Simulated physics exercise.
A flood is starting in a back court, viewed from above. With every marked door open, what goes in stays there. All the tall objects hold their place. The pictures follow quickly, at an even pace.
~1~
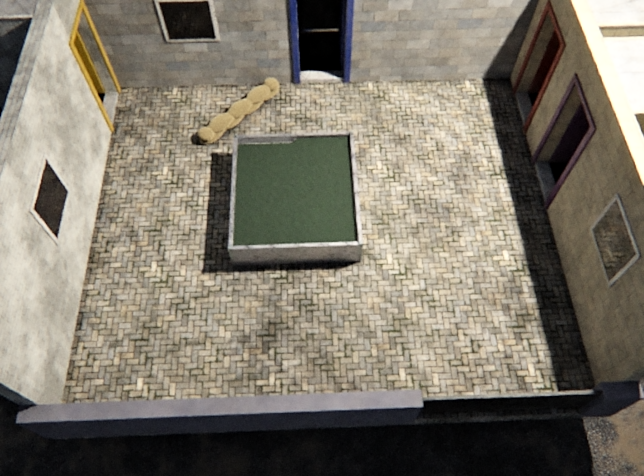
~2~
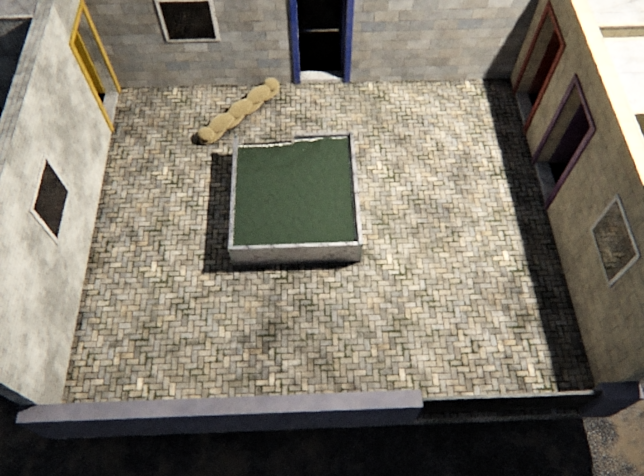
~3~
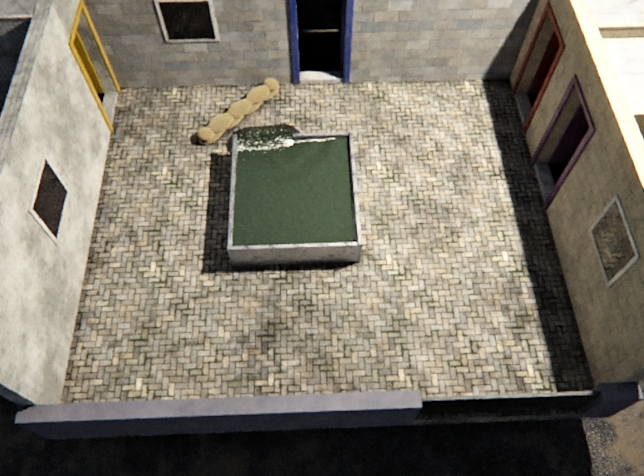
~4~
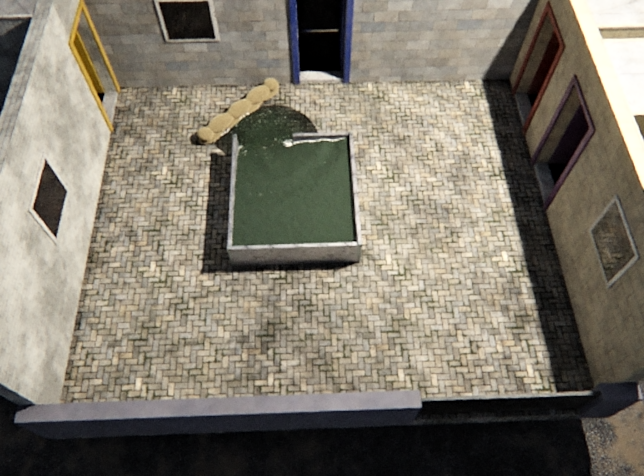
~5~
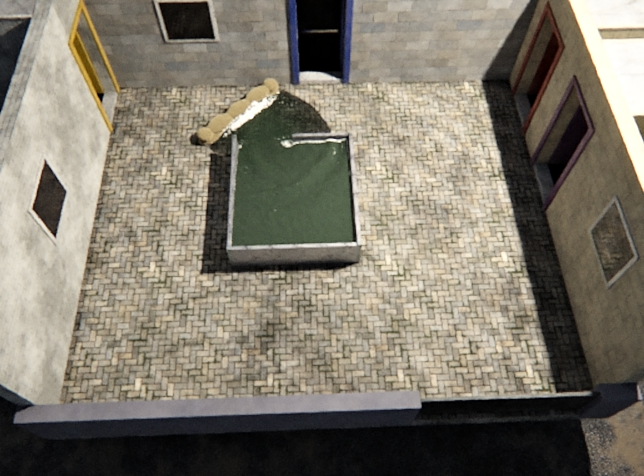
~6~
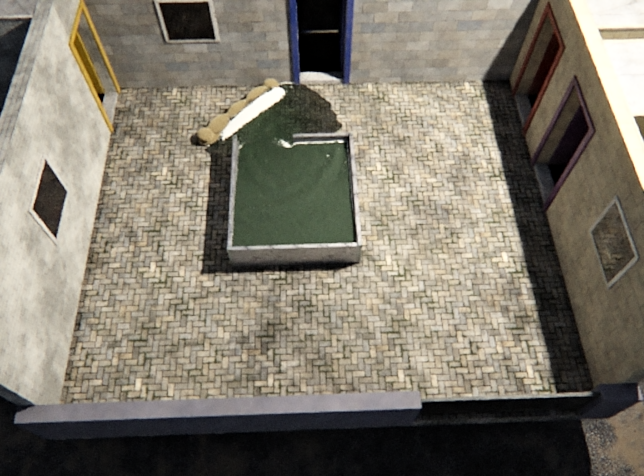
To begin with, a rectangular tank of green water stands still in a paved court, with a row of tan sandbags behind it. Water then breaks out at the tank's far side and spreads over the paving. It reaches the bags, and white foam builds along them as the wet patch widens rightward.
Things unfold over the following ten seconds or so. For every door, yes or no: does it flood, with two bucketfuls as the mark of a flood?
Red door: Yes, blue door: Yes, purple door: No, yellow door: No.
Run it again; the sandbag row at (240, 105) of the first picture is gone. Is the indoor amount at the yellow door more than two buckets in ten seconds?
Finding: Yellow door is beyond the limit.
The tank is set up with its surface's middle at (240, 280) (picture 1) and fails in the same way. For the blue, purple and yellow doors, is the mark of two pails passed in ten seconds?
As I see it, the blue door overshoots, the purple door stays within the limit and the yellow door overshoots.
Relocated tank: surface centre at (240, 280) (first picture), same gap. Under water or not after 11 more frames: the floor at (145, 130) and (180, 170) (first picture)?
As listed: Covered, flooded.
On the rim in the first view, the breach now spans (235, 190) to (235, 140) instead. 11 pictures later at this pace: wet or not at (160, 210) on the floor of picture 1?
By then I'd expect it to be drenched.
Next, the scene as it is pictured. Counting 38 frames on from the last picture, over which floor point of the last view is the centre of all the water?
That comes out near (328, 180).
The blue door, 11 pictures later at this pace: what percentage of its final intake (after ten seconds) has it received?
Approximately 30 in a hundred, I reckon.
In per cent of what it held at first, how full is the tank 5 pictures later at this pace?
Estimate: Some 78 %.
A moment on, water covers 10 % of the floor; the red door not reached, the blue door under two buckets in, the purple door not reached, the yellow door not reached.
Next, water covers 20 % of the floor; the red door not reached, the blue door over two buckets in, the purple door not reached, the yellow door not reached.
Then, water covers 35 % of the floor; the red door under two buckets in, the blue door far over two buckets in, the purple door not reached, the yellow door not reached.
Later, water covers 55 % of the floor; the red door over two buckets in, the blue door far over two buckets in, the purple door wet at the sill, nothing in, the yellow door wet at the sill, nothing in.
In the end, water covers 75 % of the floor; the red door far over two buckets in, the blue door far over two buckets in, the purple door wet at the sill, nothing in, the yellow door wet at the sill, nothing in.
